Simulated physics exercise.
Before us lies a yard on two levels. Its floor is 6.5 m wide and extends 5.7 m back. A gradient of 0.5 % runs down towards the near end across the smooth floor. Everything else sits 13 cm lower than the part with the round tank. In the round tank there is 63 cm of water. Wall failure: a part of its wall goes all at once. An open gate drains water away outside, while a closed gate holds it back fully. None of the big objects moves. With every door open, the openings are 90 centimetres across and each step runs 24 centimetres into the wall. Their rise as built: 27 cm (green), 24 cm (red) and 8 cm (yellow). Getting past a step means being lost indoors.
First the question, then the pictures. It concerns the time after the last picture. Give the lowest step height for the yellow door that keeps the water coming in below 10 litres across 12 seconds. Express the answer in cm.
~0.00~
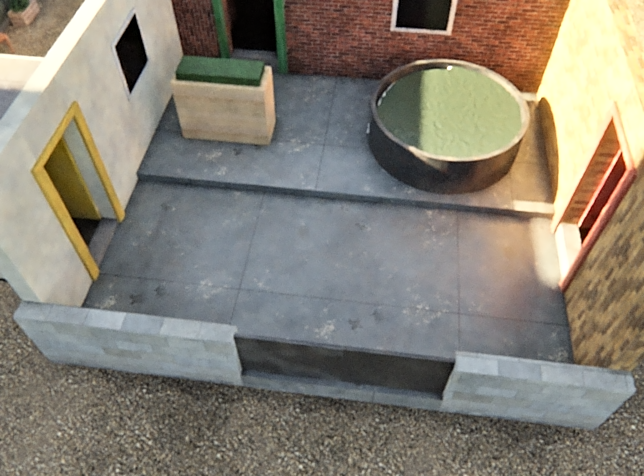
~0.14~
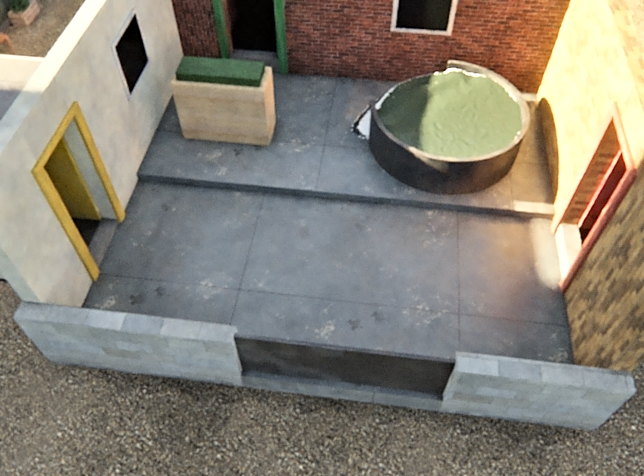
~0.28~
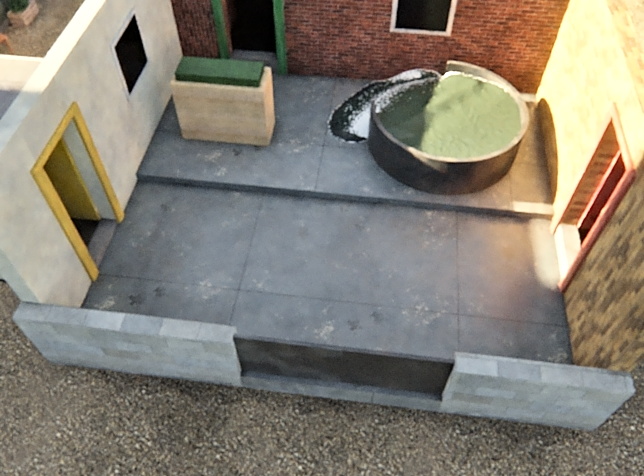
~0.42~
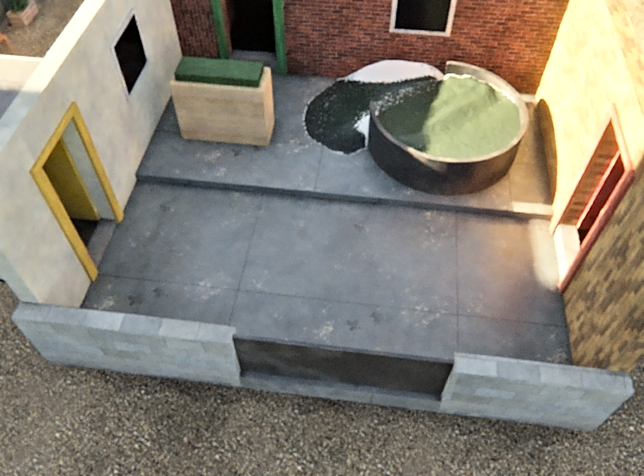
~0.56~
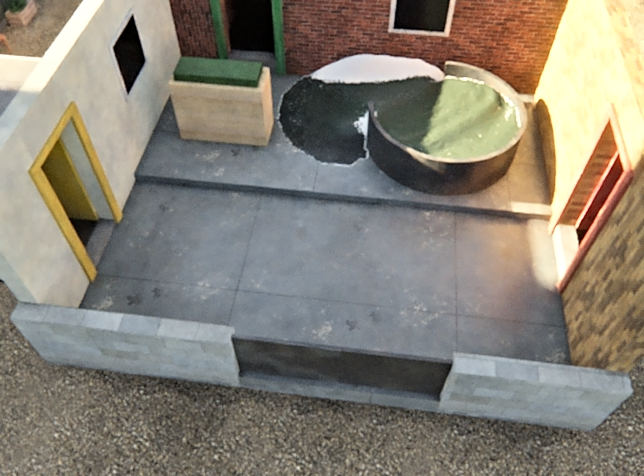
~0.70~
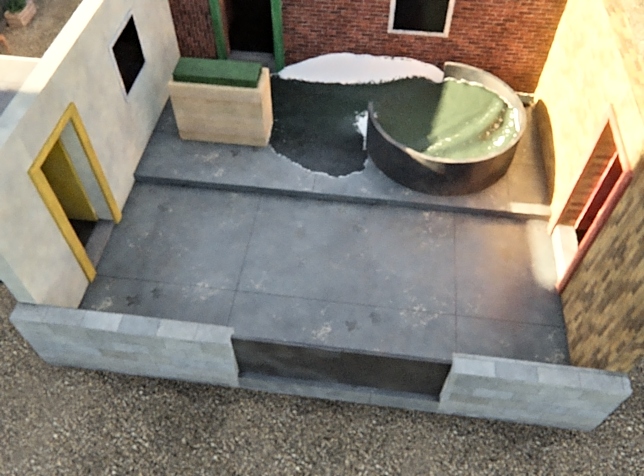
I would say about 7.5 cm.
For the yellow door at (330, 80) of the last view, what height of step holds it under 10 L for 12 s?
You'd want it roughly 26 cm high.
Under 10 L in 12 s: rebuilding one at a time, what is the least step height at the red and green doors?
Close to 10.5 cm (red) and close to 24 cm (green).
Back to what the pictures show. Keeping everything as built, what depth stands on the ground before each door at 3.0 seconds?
Door depths (cm): Green = 19, red = 1, yellow = 4.
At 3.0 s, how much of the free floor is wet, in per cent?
I'd say near 50 percent.
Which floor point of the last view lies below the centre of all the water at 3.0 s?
Centre estimate: (328, 125) px, approximately.
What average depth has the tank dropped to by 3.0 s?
Around 22 cm deep on average.
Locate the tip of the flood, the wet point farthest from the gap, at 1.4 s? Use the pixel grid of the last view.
Around pixel (182, 70).
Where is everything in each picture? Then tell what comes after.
Still water, 63 cm deep, in the round tank at (448, 110); the yellow door at (86, 200) is dry, in the first picture.
Water pours out on the far side and has run 0.3 m, to (358, 125); about 7 cm deep outside, 63 cm at the back, in the second picture.
Water pours out on the far side and has run 0.7 m, to (338, 114); about 12 cm deep outside, 63 cm at the back, in the third picture.
Water pours out on the far side and has run 1.2 m, to (315, 103); about 9 cm deep outside, 63 cm at the back, in the fourth picture.
The gap is on the far side, the front 1.7 m out at (289, 95); the back of the round tank holds 63 cm, in the fifth picture.
Water pours out on the far side and has run 2.2 m, to (273, 79); about 5 cm deep outside, 58 cm at the back; the yellow door at (82, 202), 5.3 m from the gap, is still 3.2 m from the nearest water, in the sixth picture.
After 1.4 s water covers 20 % of the floor, deepest (46 cm) near (403, 88); it has not reached the yellow door.
After 3.0 s water covers 50 % of the floor, deepest (40 cm) near (178, 101); 4 cm at the yellow door, 0 litres in over its 8 cm step.
After 12.0 s water covers 95 % of the floor, deepest (14 cm) near (561, 299); 8 cm at the yellow door, 6 litres in over its 8 cm step.
At the yellow door as built, the water arrived by 2.5 s and peaked near 10 cm at 8.8 s.
Run again over the same 12 s with other heights there, 25 litres in over 6 cm, 1 litre over 9.5 cm. The limit of 10 litres is kept from about 7.5 cm up.
